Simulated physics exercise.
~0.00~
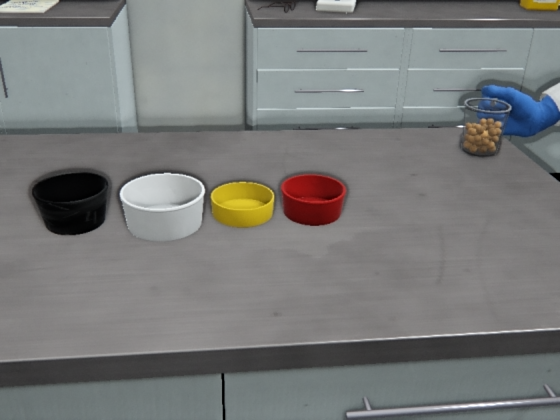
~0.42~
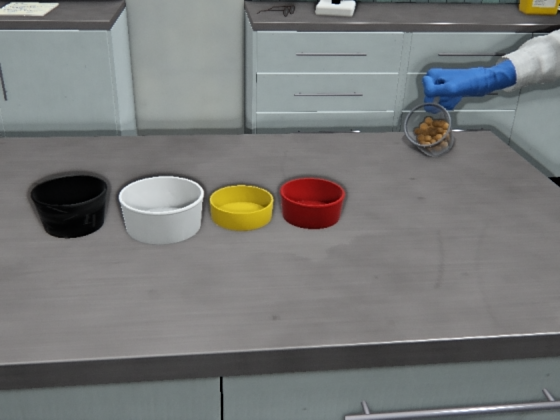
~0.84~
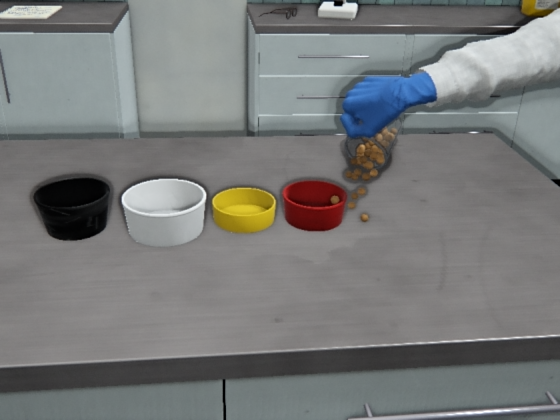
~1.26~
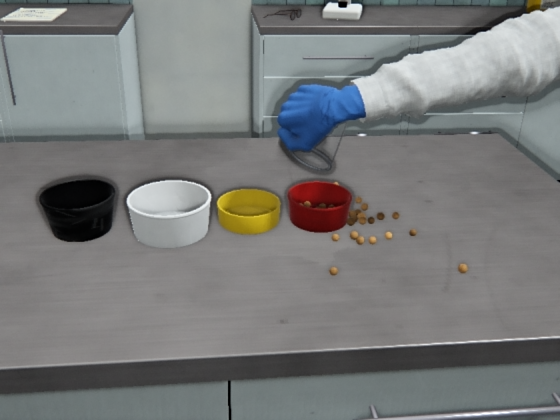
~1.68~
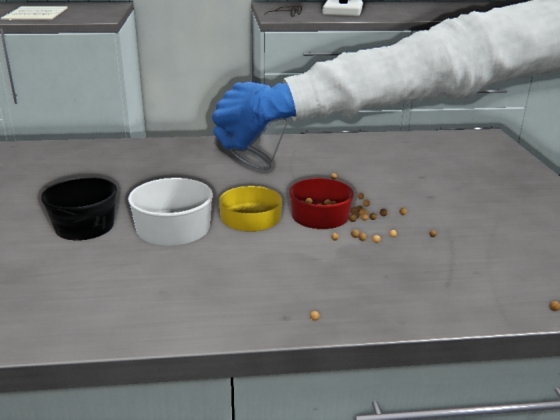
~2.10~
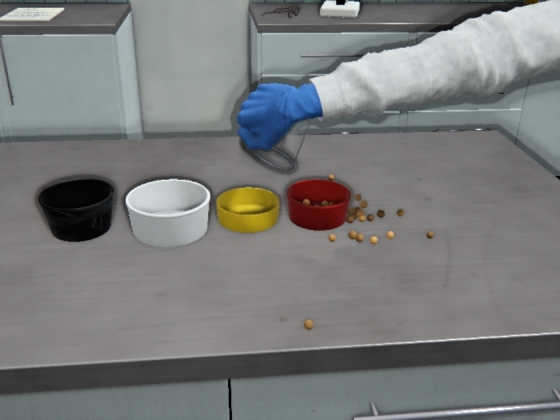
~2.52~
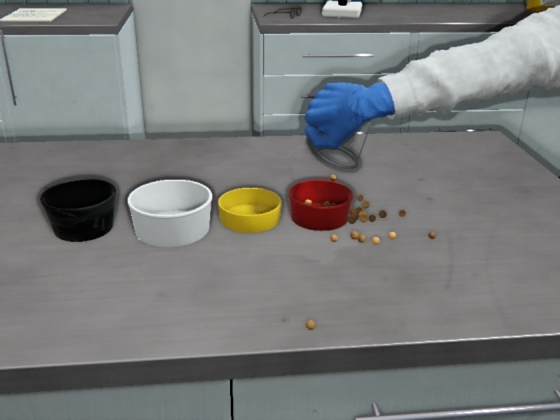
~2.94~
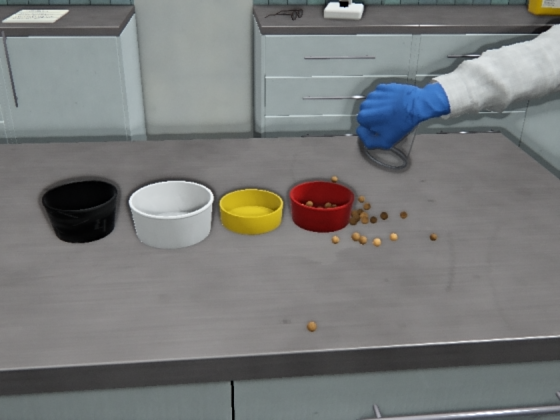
On a grey lab counter with black, white, yellow and red dishes, a blue-gloved hand moves a clear cup of wooden beads left while tipping it over, spilling them into and beside the red dish, then draws the upturned cup back right, leaving beads in the dish and scattered on the counter.
